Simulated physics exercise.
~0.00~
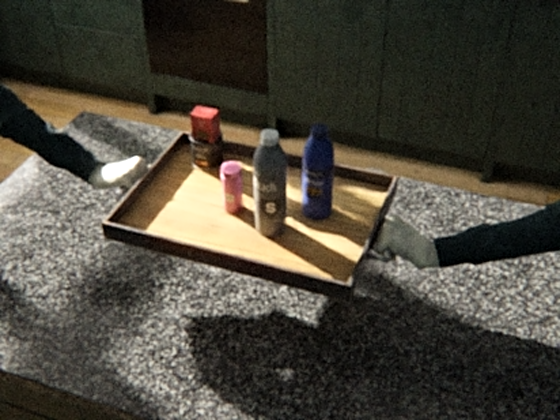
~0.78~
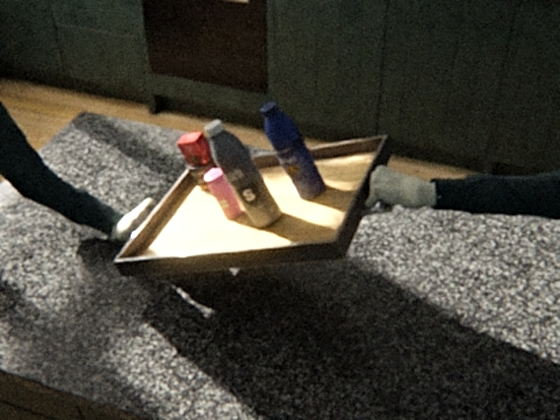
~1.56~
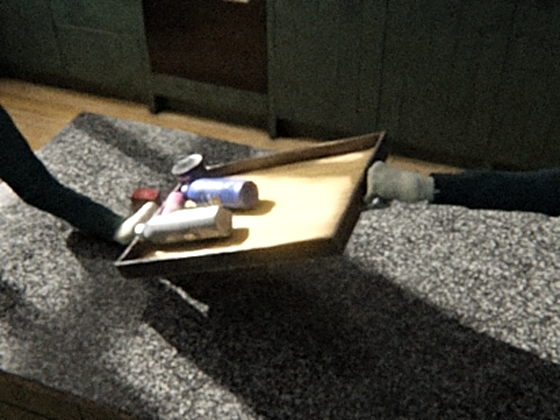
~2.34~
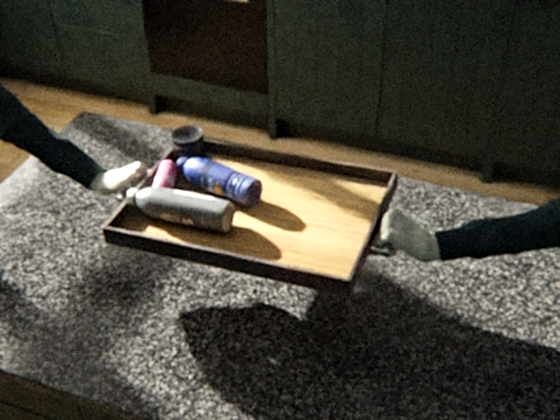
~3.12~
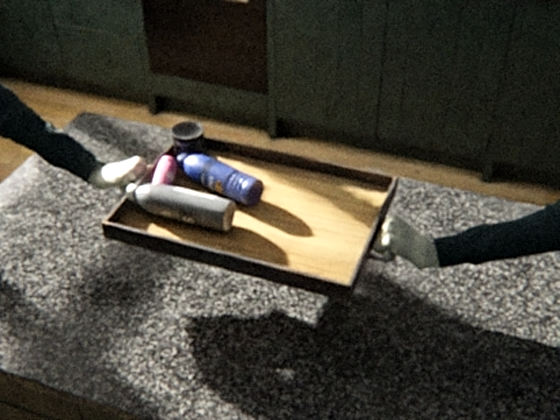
A tray held by two hands tips left, toppling its bottles, then levels with them lying down.
